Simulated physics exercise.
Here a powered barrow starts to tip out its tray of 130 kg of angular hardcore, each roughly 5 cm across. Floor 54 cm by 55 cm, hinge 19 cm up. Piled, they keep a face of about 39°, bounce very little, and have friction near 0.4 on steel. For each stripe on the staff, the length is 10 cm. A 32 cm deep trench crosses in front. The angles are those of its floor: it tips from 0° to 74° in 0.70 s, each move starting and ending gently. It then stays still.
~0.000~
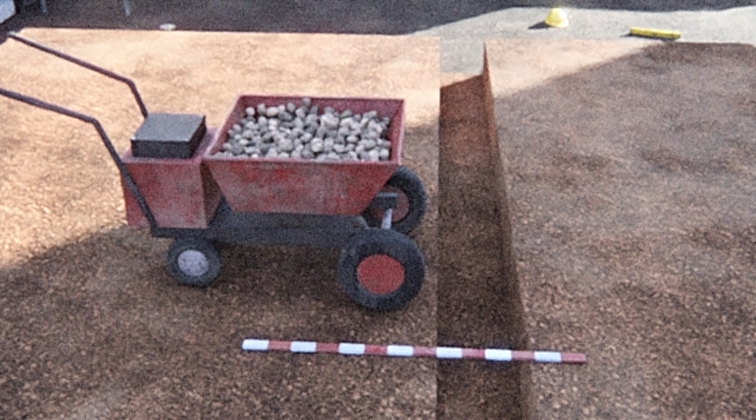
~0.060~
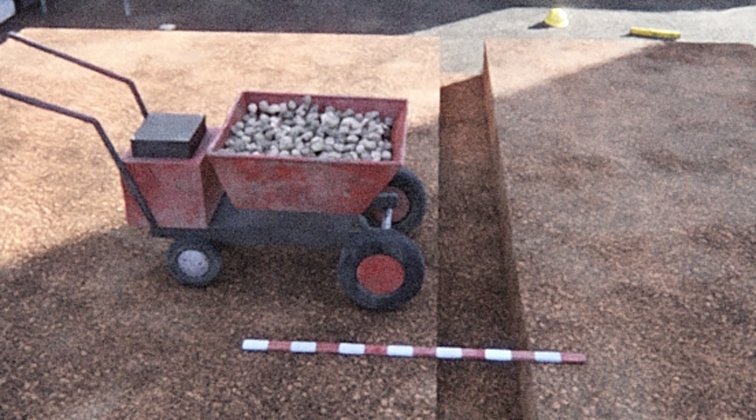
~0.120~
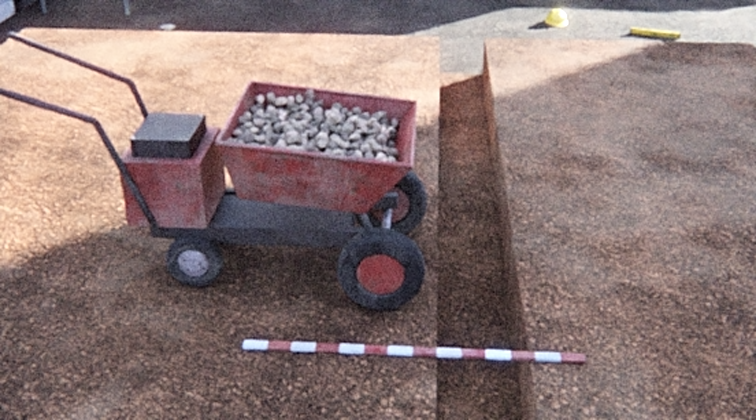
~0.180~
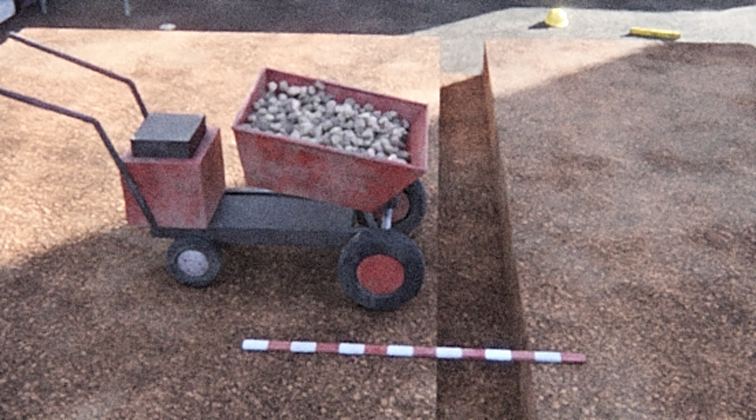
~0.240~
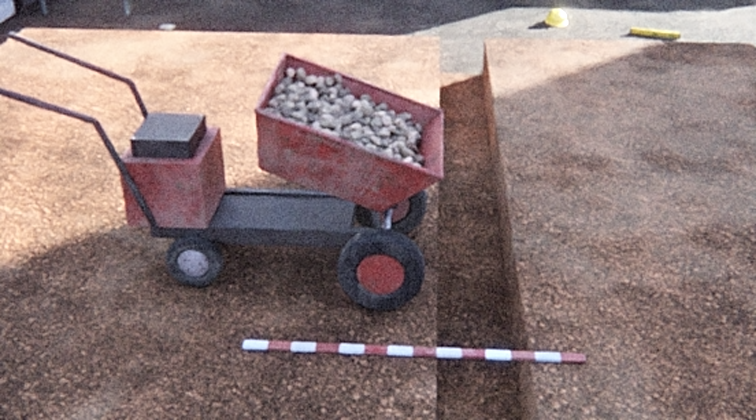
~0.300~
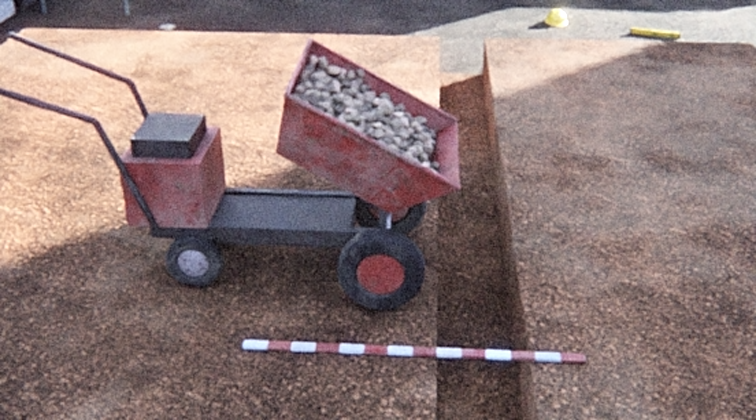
A red powered barrow steadily tilts its tray of grey stones rightward beside a narrow trench.
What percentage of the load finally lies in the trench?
About 22 per cent.
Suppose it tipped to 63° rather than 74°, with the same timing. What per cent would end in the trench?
I'd guess some 10 in a hundred.
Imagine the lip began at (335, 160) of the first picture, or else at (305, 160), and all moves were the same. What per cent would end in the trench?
It'd be around 65 per cent and after that around 80 per cent.
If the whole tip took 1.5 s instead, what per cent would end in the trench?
Near 40 per cent.
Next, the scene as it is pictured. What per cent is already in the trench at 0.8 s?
Roughly 5 percent of the load.
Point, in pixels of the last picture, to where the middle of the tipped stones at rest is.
Look at roughly (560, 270).
After 0.5 s the floor is at 62°; 100 % in the tray; the foremost stones are at (487, 200).
After 0.8 s the floor is at 74°; 69 % in the tray, 3 % in the trench, 28 % past the trench; the foremost stones are at (585, 277).
After 1.1 s the floor is at 74°; 28 % in the tray, 6 % in the trench, 66 % past the trench; the foremost stones are past the picture's edge.
After 3.1 s the floor is at 74°; 14 % in the tray, 22 % in the trench, 64 % past the trench; the foremost stones are past the picture's edge.
